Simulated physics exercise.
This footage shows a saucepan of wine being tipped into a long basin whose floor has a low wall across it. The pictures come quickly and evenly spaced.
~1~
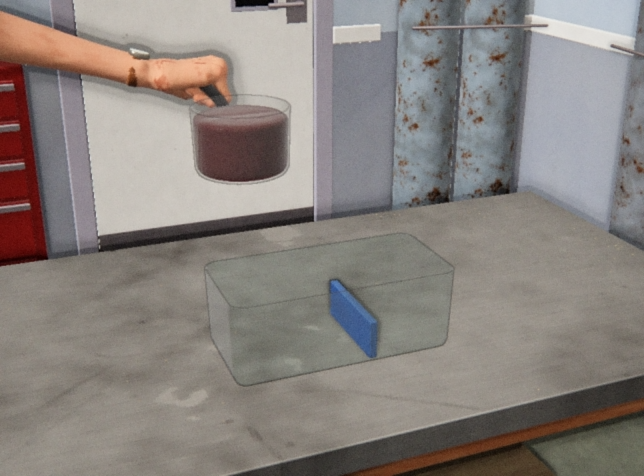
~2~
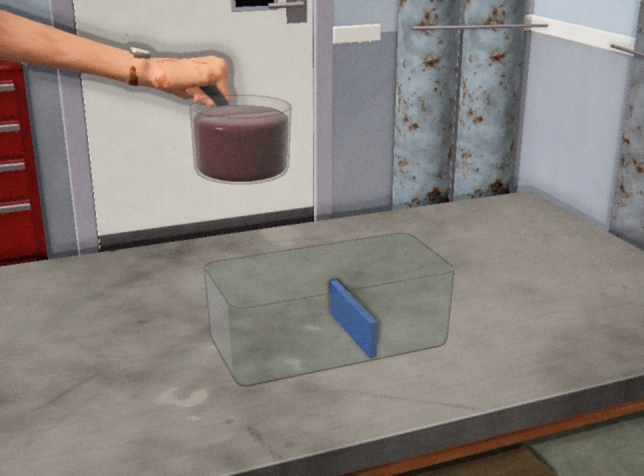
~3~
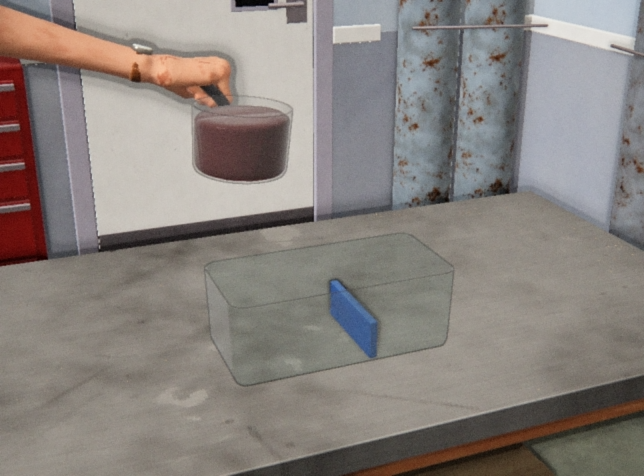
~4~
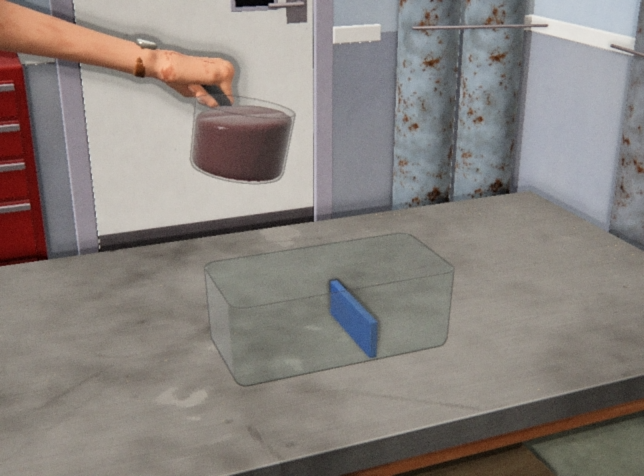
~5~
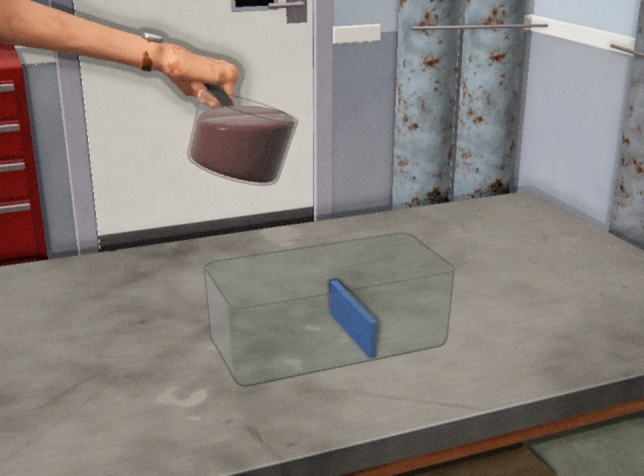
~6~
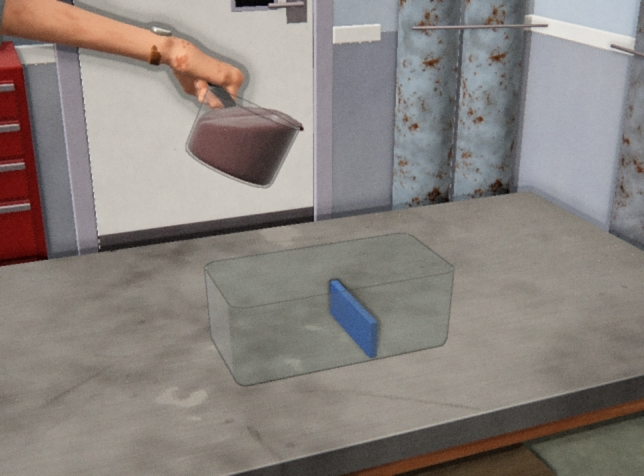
At the start, a hand at the left holds a clear saucepan of dark wine almost level above a long, see-through basin with a low blue wall across its floor. The hand then tilts the pan steadily to the right, and the wine shifts until a little reaches over the lowered right rim.
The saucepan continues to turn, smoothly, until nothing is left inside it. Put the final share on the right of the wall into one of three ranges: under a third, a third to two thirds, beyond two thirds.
Range: A third to two thirds.
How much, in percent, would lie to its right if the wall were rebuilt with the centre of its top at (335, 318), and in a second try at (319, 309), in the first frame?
Around 80 percent in try one and around 90 percent in try two.
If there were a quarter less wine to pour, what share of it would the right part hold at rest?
Best guess: Around 20 %.
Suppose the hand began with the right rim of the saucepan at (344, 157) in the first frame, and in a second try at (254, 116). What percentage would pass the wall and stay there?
Close to 95 in a hundred, and close to 5 in a hundred.
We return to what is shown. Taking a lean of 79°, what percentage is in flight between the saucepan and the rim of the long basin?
It's close to 40 per cent.
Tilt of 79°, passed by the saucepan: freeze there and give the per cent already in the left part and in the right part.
So the left part has 5 percent, while the right part has 5.
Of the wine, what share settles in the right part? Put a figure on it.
Share approx. 45 per cent.
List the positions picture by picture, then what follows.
In the first frame, it leans 0°; its right rim is at (287, 103); the wine meets the walls at (193, 120) and (284, 112); the long basin's rim runs from (216, 287) to (432, 251); the wall's top is at (353, 302).
In the second frame, it leans 1°; its right rim is at (287, 104); the wine meets the walls at (194, 120) and (284, 112).
In the third frame, it leans 5°; its right rim is at (289, 107); the wine meets the walls at (195, 119) and (285, 113).
In the fourth frame, it leans 10°; its right rim is at (291, 112); the wine meets the walls at (196, 120) and (288, 113).
In the fifth frame, it leans 18°; its right rim is at (294, 119); the wine meets the walls at (197, 122) and (291, 114).
In the sixth frame, it leans 27°; its right rim is at (295, 127); the wine meets the walls at (194, 129) and (294, 120); 2 per cent is over the edge.
A moment on, the saucepan is tipped on its side and 53 per cent is still to pour, 5 is left of the wall and 4 right of it.
Next, the saucepan is tipped on its side and 17 per cent is still to pour, 22 is left of the wall and 40 right of it.
Then the saucepan is tipped on its side and 5 per cent is still to pour, 43 is left of the wall and 45 right of it.
Later the saucepan is tipped on its side and 2 per cent is still to pour, 50 is left of the wall and 45 right of it.
Finally, 53 per cent lies left of the wall, 46 right of it and 1 outside.
